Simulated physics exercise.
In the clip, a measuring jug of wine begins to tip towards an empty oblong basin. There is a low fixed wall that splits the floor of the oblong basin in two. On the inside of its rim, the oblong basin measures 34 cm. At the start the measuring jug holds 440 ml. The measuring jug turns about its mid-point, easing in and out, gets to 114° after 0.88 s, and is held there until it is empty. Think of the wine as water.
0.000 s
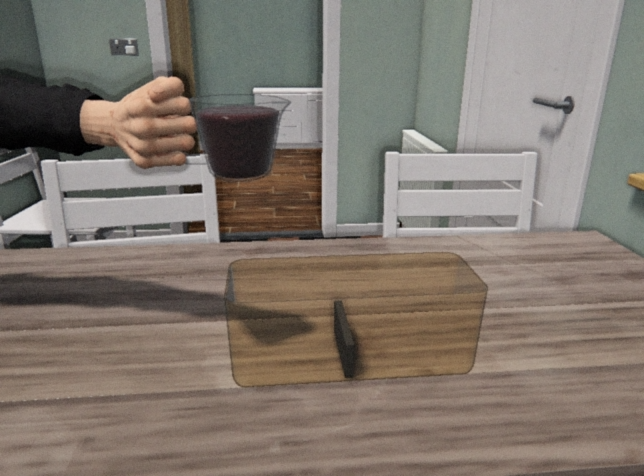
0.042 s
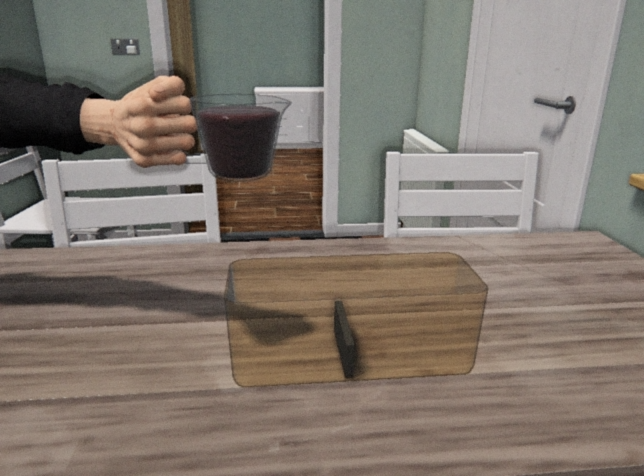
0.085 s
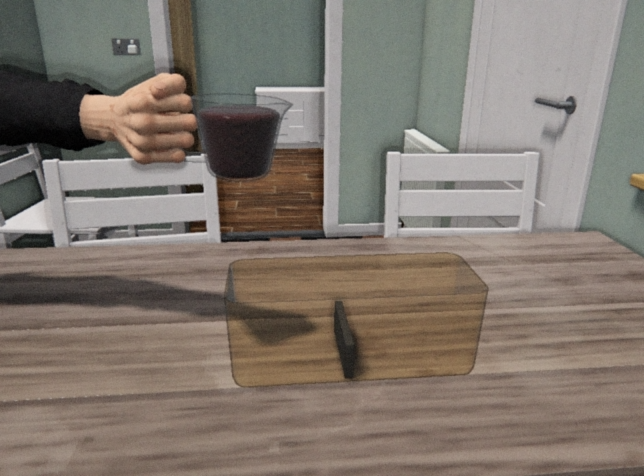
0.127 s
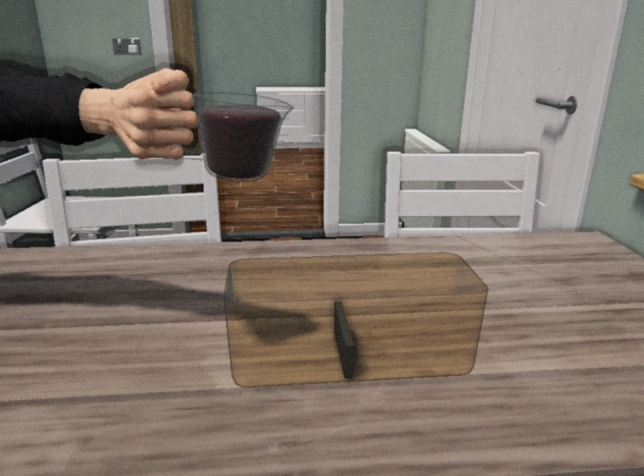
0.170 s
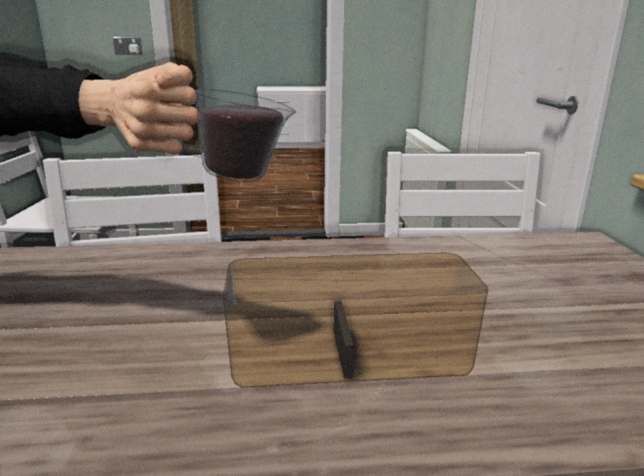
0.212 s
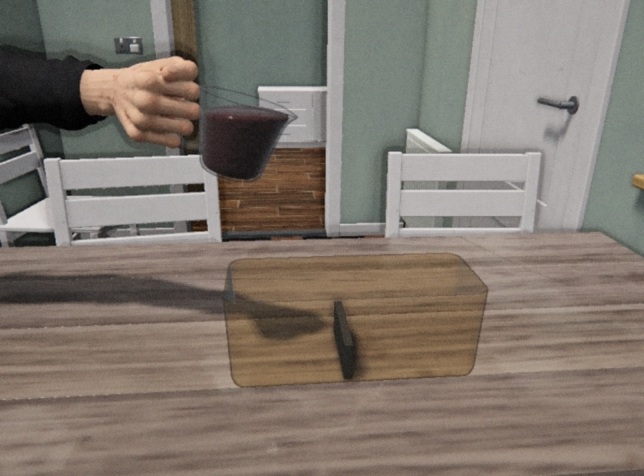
At a wooden dining table with white chairs behind it, a hand in a dark sleeve held a glass jug of dark red wine above an empty clear basin and slowly tilted it to the right.
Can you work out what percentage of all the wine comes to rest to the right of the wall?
I would put it at 47 per cent.
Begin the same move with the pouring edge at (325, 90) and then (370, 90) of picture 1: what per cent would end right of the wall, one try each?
About 90 %, then about 95 %.
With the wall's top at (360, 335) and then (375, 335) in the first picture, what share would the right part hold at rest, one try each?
I'd say 25 percent on the first go, 10 percent on the next.
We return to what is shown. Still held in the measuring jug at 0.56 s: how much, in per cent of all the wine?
I'd estimate some 52 % remains.
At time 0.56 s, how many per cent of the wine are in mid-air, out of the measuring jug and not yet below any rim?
At that moment, about 38 percent.
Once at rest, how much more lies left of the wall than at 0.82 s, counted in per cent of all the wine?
Around 16 in a hundred.
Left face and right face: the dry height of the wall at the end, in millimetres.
Left 44 mm, right 46 mm.
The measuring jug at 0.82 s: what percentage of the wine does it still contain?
Around 3 in a hundred is still there.
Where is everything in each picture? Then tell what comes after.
In the first picture, tilt 0°; pouring edge (291, 101); surface from (196, 111) to (280, 111); the oblong basin's rim runs from (228, 281) to (472, 272); the wall's top is at (344, 322).
In the second picture, tilt 1°; pouring edge (292, 101); surface from (197, 111) to (281, 111).
In the third picture, tilt 3°; pouring edge (293, 103); surface from (198, 110) to (281, 112).
In the fourth picture, tilt 6°; pouring edge (294, 106); surface from (199, 109) to (282, 112).
In the fifth picture, tilt 10°; pouring edge (296, 110); surface from (201, 109) to (285, 113).
In the sixth picture, tilt 16°; pouring edge (298, 116); surface from (203, 111) to (289, 114).
By 0.56 s the tilt is 81° and 53 per cent is still to pour, 2 is left of the wall and 7 right of it.
By 0.82 s the tilt is 113° and 3 per cent is still to pour, 36 is left of the wall and 46 right of it.
By 1.09 s the tilt is 114° and 0 per cent is still to pour, 51 is left of the wall and 46 right of it.
By 1.38 s the tilt is 114° and 0 per cent is still to pour, 51 is left of the wall and 47 right of it.
At rest 51 per cent lies left of the wall, 47 right of it and 2 outside.
